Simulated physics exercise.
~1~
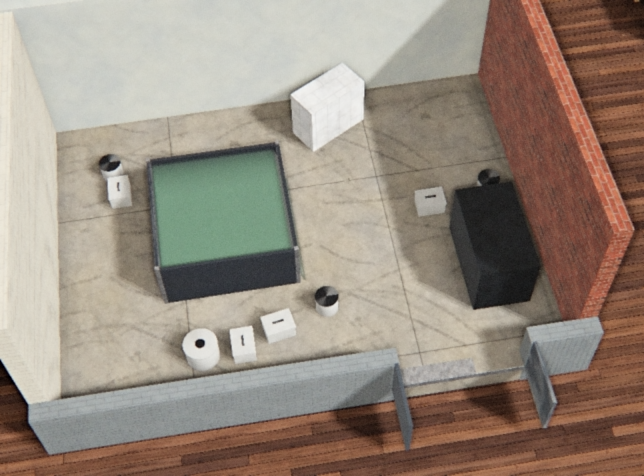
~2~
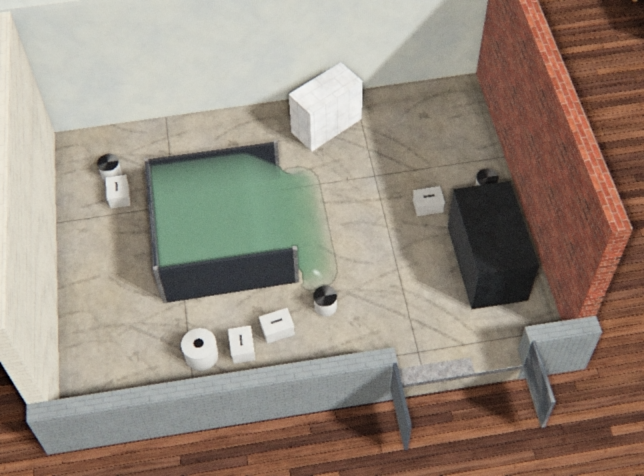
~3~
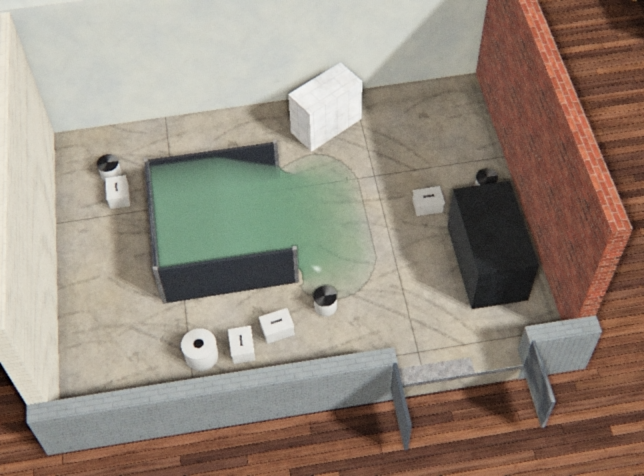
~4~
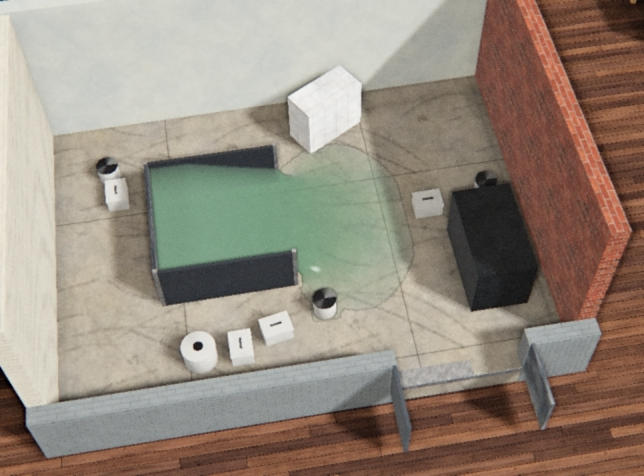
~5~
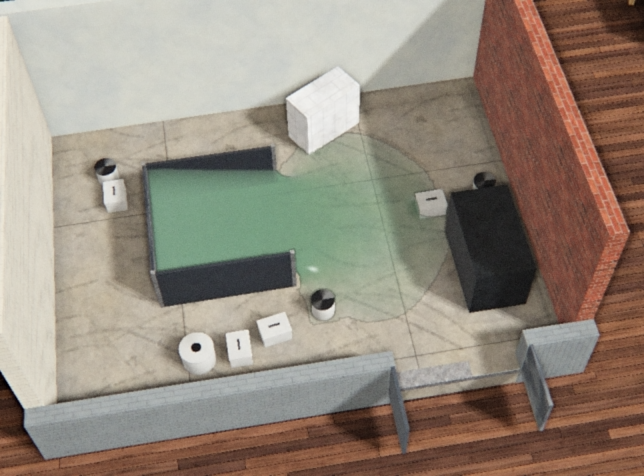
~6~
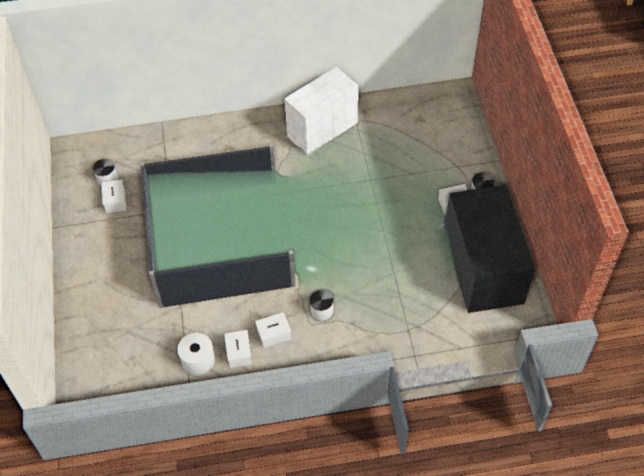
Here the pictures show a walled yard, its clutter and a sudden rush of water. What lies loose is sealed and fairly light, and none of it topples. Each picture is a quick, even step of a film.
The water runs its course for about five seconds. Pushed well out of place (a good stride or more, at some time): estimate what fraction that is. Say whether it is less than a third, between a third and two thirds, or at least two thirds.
Lower than a third.
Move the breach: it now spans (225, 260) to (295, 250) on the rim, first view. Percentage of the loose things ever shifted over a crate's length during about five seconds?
About 100 per cent.
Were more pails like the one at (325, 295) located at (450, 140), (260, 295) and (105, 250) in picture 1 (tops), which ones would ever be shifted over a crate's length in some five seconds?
Per listing: Cleared out, largely stays, largely stays.
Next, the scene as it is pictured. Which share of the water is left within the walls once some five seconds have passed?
My figure is 80 per cent.
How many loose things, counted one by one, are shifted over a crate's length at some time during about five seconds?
2.
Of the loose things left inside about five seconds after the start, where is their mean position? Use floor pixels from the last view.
Mean position: About (231, 266).
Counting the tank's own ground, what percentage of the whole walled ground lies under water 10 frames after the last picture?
Roughly 55 %.
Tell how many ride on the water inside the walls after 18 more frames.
The tally stands at 2.
A moment on, 1 of 8 are well off their spots; 2 afloat.
Next, 2 of 8 are well off their spots; 2 afloat.
Later, 2 of 8 are well off their spots; 2 afloat.
In the end, 2 of 8 are well off their spots, and 2 have been at some point; 1 afloat.
